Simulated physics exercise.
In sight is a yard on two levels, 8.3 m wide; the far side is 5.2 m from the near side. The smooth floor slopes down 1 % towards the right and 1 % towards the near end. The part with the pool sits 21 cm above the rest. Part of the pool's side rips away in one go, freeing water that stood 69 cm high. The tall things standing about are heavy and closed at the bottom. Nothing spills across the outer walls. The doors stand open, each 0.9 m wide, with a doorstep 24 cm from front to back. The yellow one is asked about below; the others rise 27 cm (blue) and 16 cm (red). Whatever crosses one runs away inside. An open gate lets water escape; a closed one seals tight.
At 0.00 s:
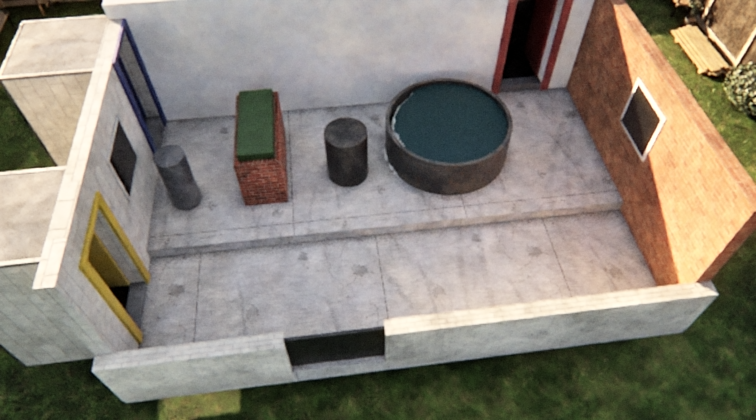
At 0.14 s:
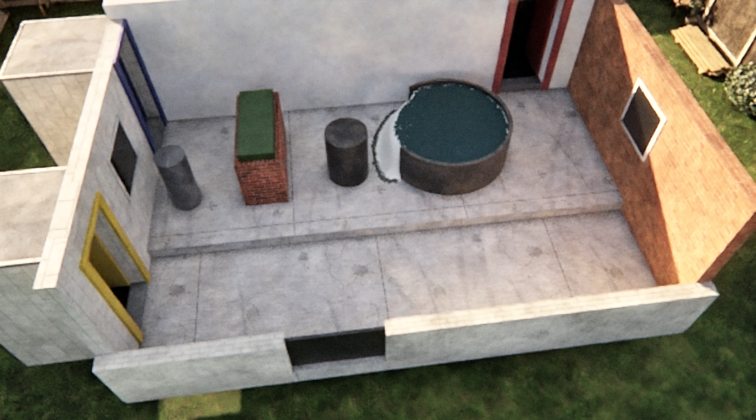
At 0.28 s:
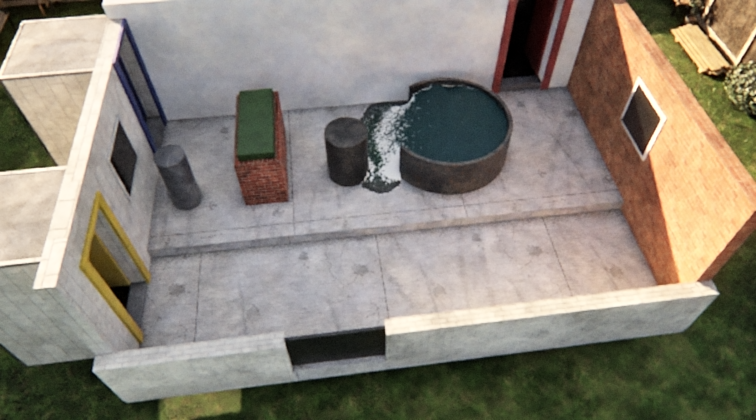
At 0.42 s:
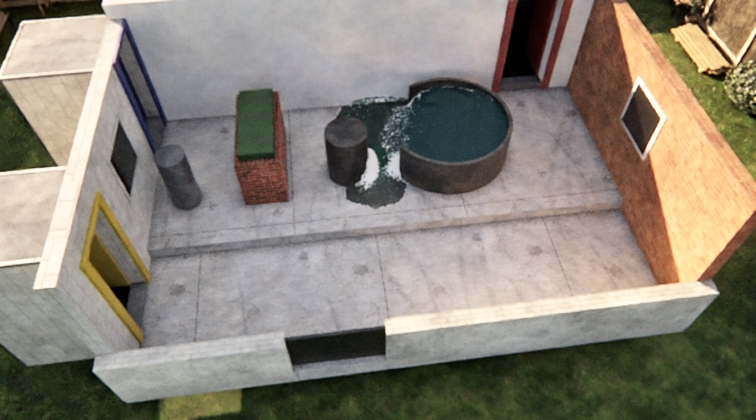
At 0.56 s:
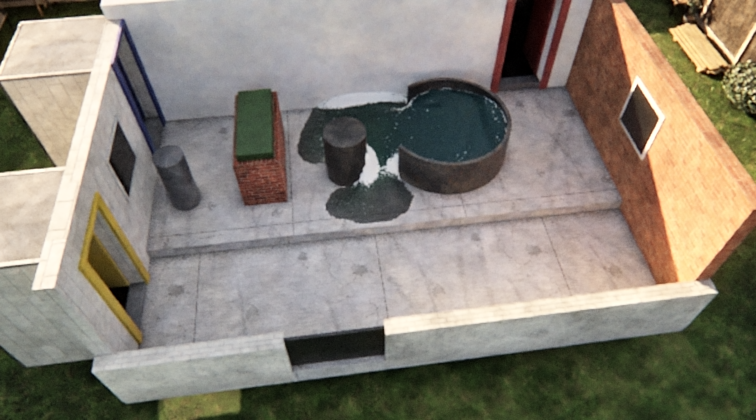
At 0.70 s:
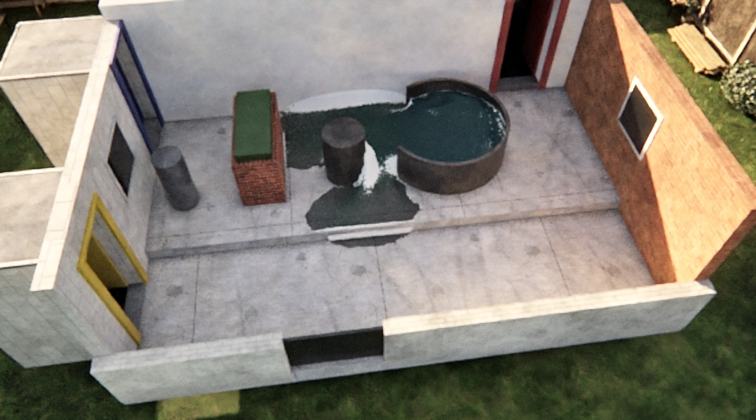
In a walled yard on two levels, the left side of a round pool broke open and water gushed out, surging around a dark drum, spreading toward a brick block and spilling over the step.
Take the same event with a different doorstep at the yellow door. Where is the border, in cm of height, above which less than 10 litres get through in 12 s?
Close to 8 cm is just enough.
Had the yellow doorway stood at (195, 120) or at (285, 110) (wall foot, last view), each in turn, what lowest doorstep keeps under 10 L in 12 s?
Roughly 23 and 25 cm.
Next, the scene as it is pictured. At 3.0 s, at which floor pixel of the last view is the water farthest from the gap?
At about (140, 331).
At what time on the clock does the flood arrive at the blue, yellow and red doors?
Blue 1.5 s, yellow 2.8 s, red 2.0 s.
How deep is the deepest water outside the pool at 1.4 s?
Up to some 43 cm.
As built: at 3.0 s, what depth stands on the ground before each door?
Depths in cm: Blue 32, yellow 3, red 2.
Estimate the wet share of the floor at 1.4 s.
About 25 per cent.
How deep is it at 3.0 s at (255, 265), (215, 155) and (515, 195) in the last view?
In that order: 1, 2 and 0 cm.
After 1.4 s water covers 25 % of the floor, deepest (43 cm) near (370, 161); it has not reached the yellow door.
After 3.0 s water covers 55 % of the floor, deepest (35 cm) near (161, 133); 3 cm at the yellow door, 0 litres in over its 9 cm doorstep.
After 12.0 s water covers 85 % of the floor, deepest (20 cm) near (623, 219); 6 cm at the yellow door, 6 litres in over its 9 cm doorstep.
At the yellow door as built, the water arrived by 2.8 s and peaked near 11 cm at 7.2 s.
With a doorstep of 7 cm, 17 litres would have come in within the 12 s; with 9.5 cm, 4 litres. So under 10 litres takes about 8 cm.
